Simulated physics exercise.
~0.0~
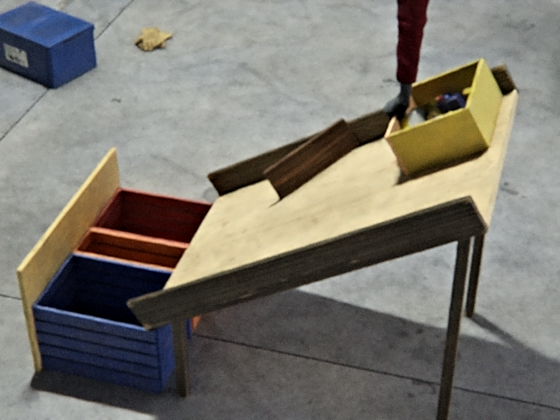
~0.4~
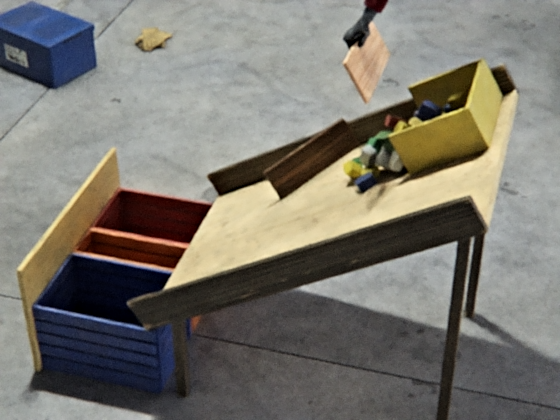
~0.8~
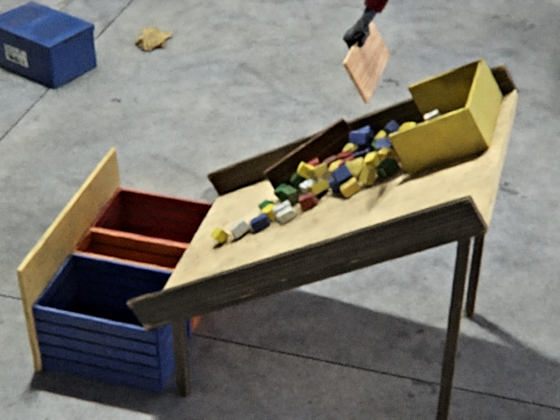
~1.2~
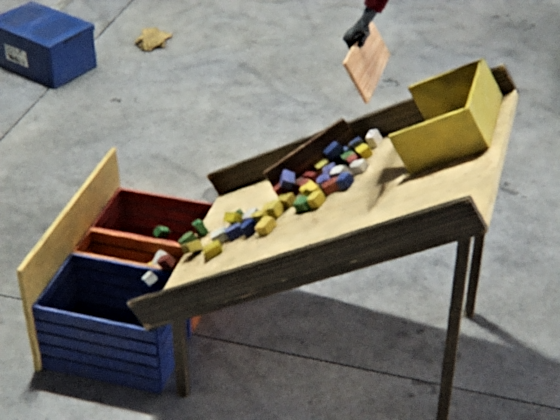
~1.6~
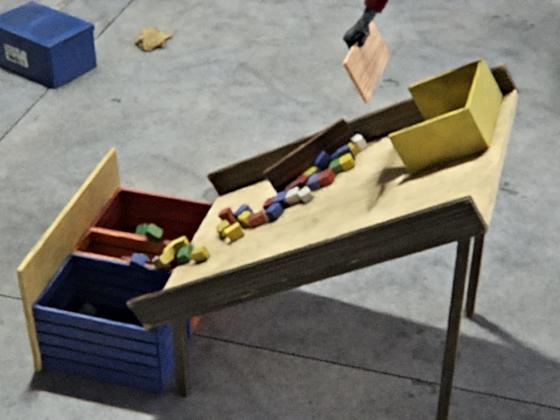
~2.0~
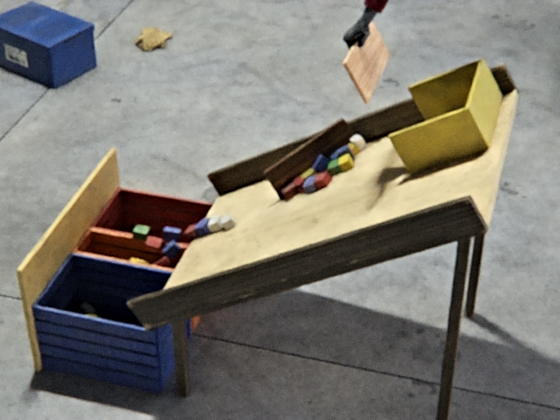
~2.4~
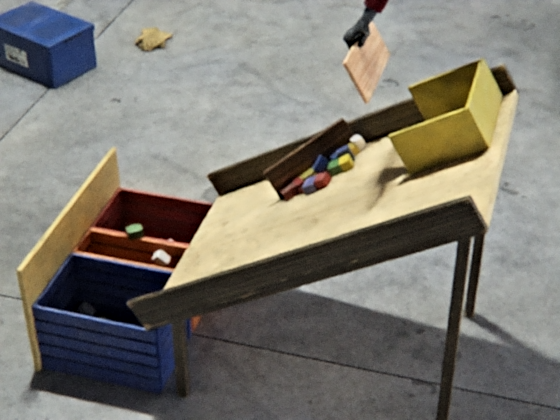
On a concrete floor, a dark gripper lifted a wooden gate away from a yellow box on a sloping table, and colourful toy bricks tumbled down leftward into the bins below, while a small cluster stayed stuck against the angled board.
